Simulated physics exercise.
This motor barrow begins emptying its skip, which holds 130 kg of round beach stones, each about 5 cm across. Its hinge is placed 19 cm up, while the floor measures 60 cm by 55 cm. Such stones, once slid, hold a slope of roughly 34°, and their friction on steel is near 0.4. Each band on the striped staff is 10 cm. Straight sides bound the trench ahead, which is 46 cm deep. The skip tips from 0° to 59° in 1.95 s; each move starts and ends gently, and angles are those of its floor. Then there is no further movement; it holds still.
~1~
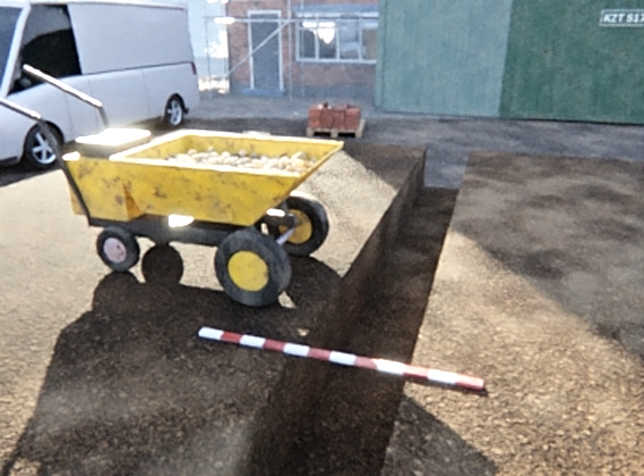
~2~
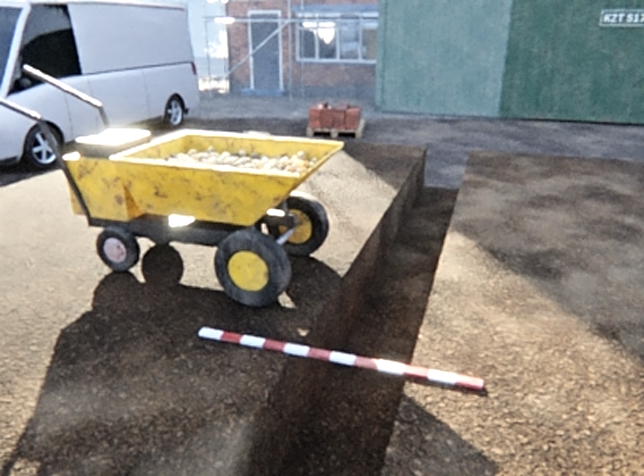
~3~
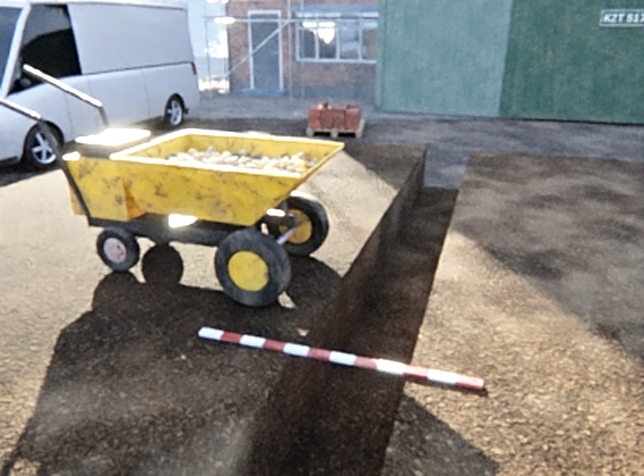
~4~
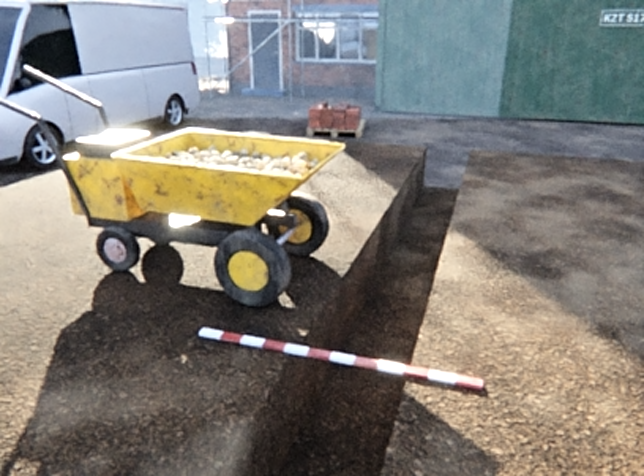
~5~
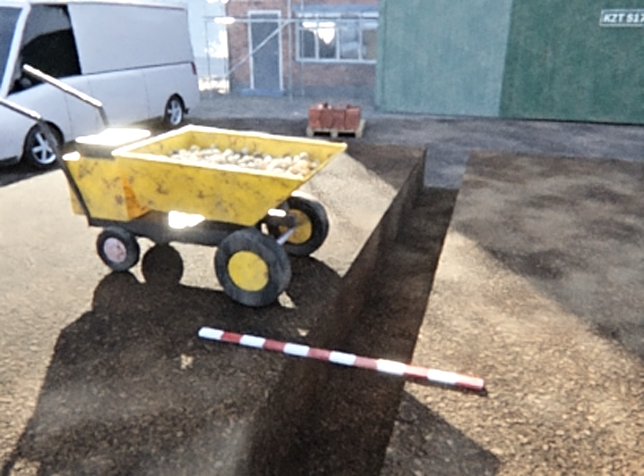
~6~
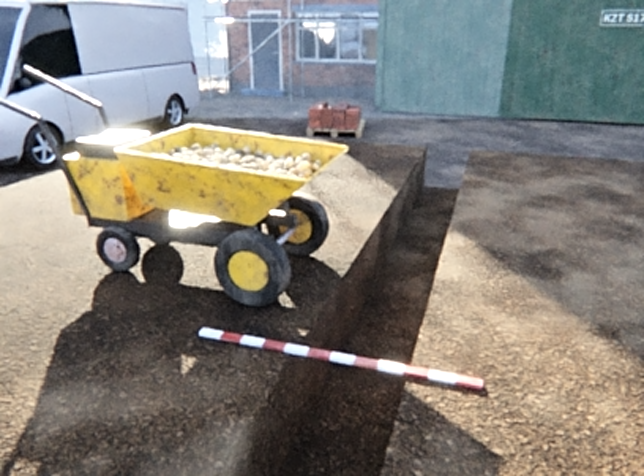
Yellow motor barrow loaded with round stones standing beside a trench and striped staff, its skip tilting very slightly.
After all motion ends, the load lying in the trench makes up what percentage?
It makes up about 83 per cent.
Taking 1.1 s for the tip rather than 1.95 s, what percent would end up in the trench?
Then some 70 per cent would.
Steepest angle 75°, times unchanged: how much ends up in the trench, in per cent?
Some 90% would finish there.
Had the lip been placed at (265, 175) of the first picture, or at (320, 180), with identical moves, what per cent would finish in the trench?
Near 100 then near 60 percent.
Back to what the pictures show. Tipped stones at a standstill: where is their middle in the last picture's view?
(398, 359).
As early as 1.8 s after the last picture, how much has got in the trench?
Roughly 40% by that time.
Then, 1.2 s after the last picture the floor is at 50°, 100 % in the skip; the foremost stones are at (373, 234).
Then, 1.8 s after the last picture the floor is at 59°, 48 % in the skip, 42 % in the trench, 10 % past the trench; the foremost stones are at (486, 301).
Then, 2.1 s after the last picture the floor is at 59°, 23 % in the skip, 60 % in the trench, 17 % past the trench; the foremost stones are at (547, 317).
Then, 4.0 s after the last picture the floor is at 59°, 0 % in the skip, 83 % in the trench, 17 % past the trench; the foremost stones are at (572, 328).
